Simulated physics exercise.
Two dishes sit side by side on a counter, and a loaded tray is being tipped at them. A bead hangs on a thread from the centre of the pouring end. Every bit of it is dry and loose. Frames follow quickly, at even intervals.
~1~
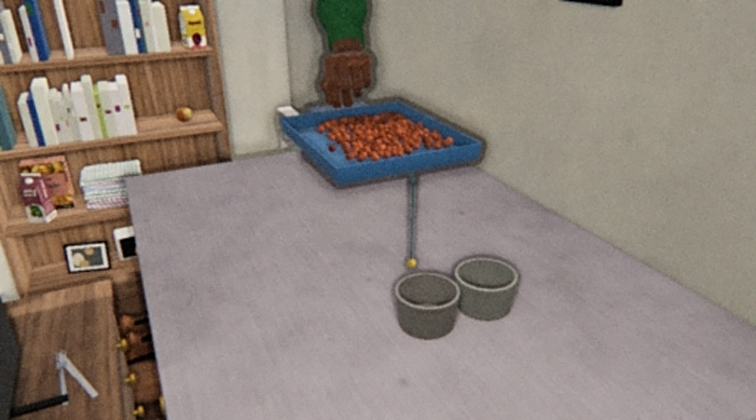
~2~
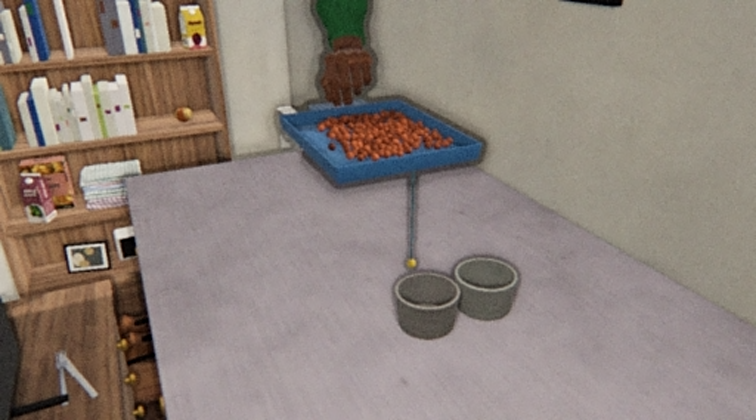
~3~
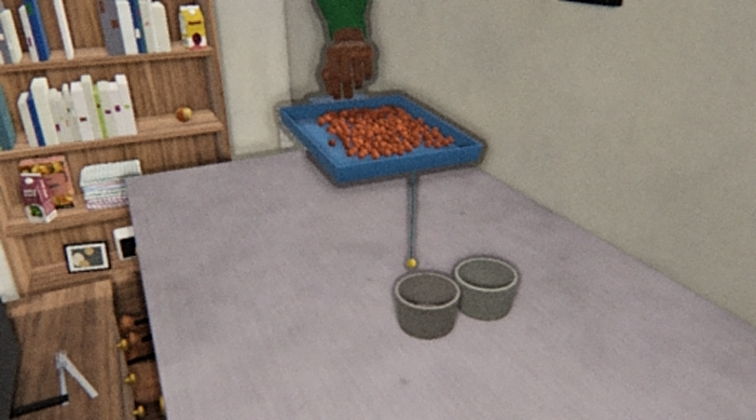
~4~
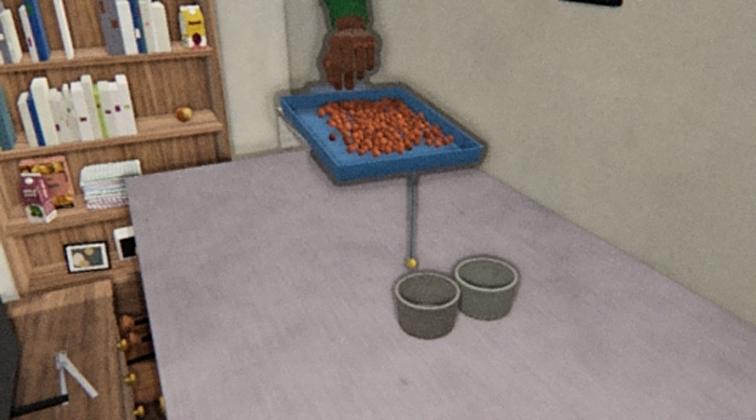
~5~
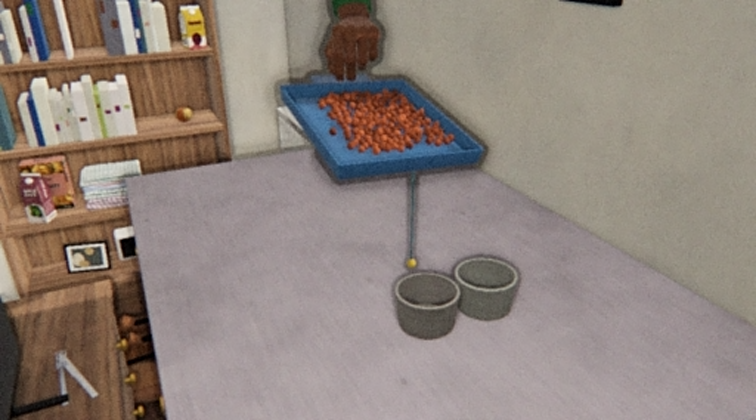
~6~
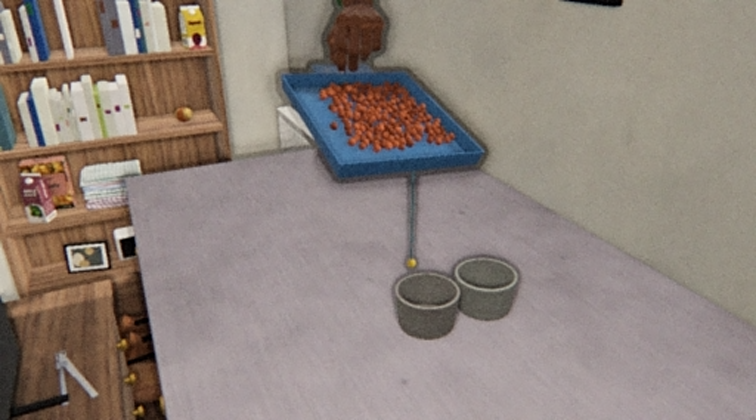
A brown hand gradually tilts a blue tray of reddish pellets above two gray dishes.
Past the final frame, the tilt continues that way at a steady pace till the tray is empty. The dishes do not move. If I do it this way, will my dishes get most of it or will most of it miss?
The dishes get most of it.
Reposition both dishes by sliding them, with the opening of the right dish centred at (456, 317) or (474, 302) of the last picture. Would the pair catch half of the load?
Taking the tries in order: A minor share, followed by a minor share.
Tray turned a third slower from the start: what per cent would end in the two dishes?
That works out at some 70 per cent.
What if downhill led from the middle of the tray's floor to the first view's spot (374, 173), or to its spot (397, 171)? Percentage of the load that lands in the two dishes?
Lab note: Try 1 = 10 %, try 2 = 20 %.
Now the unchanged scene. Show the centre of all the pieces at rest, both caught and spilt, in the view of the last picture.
Near pixel (474, 303).
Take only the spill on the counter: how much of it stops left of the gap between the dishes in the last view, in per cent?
My estimate is some 40 per cent.
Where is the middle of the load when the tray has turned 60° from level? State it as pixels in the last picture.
Look around (427, 120) in the last picture.
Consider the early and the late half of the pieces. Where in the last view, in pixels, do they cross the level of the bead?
The first part at (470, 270); the rest at (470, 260).
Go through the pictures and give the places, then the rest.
Corners of the pouring end (338, 167) and (478, 143), level; middle of the load (373, 136), clay pellets; left dish (443, 320); right dish (502, 302); bead on its thread (411, 263), in the first frame.
Corners of the pouring end (338, 167) and (479, 143), level; middle of the load (373, 135), in the second frame.
Corners of the pouring end (339, 166) and (479, 145), tipped barely, lowest at the right corner; middle of the load (373, 131), in the third frame.
Corners of the pouring end (340, 165) and (480, 146), tipped a little, lowest at the right corner; middle of the load (374, 125), in the fourth frame.
Corners of the pouring end (341, 164) and (480, 148), tipped a little, lowest at the right corner; middle of the load (375, 120), in the fifth frame.
Corners of the pouring end (342, 163) and (481, 150), tipped clearly, lowest at the right corner; middle of the load (376, 114); left dish (443, 320); right dish (502, 302), in the sixth frame.
Just after the last frame, tray tipped steeply; every one on the tray.
A moment on, tray tipped right over; almost all on the tray; just a few in the right dish; just a few in the air.
Further on, tray tipped past a quarter turn; roughly a quarter in the left dish; roughly half in the right dish; roughly a third outside both; just a few in the air.
When it is over, tray tipped past a quarter turn; roughly a quarter in the left dish; roughly half in the right dish; roughly a third outside both; just a few in the air.
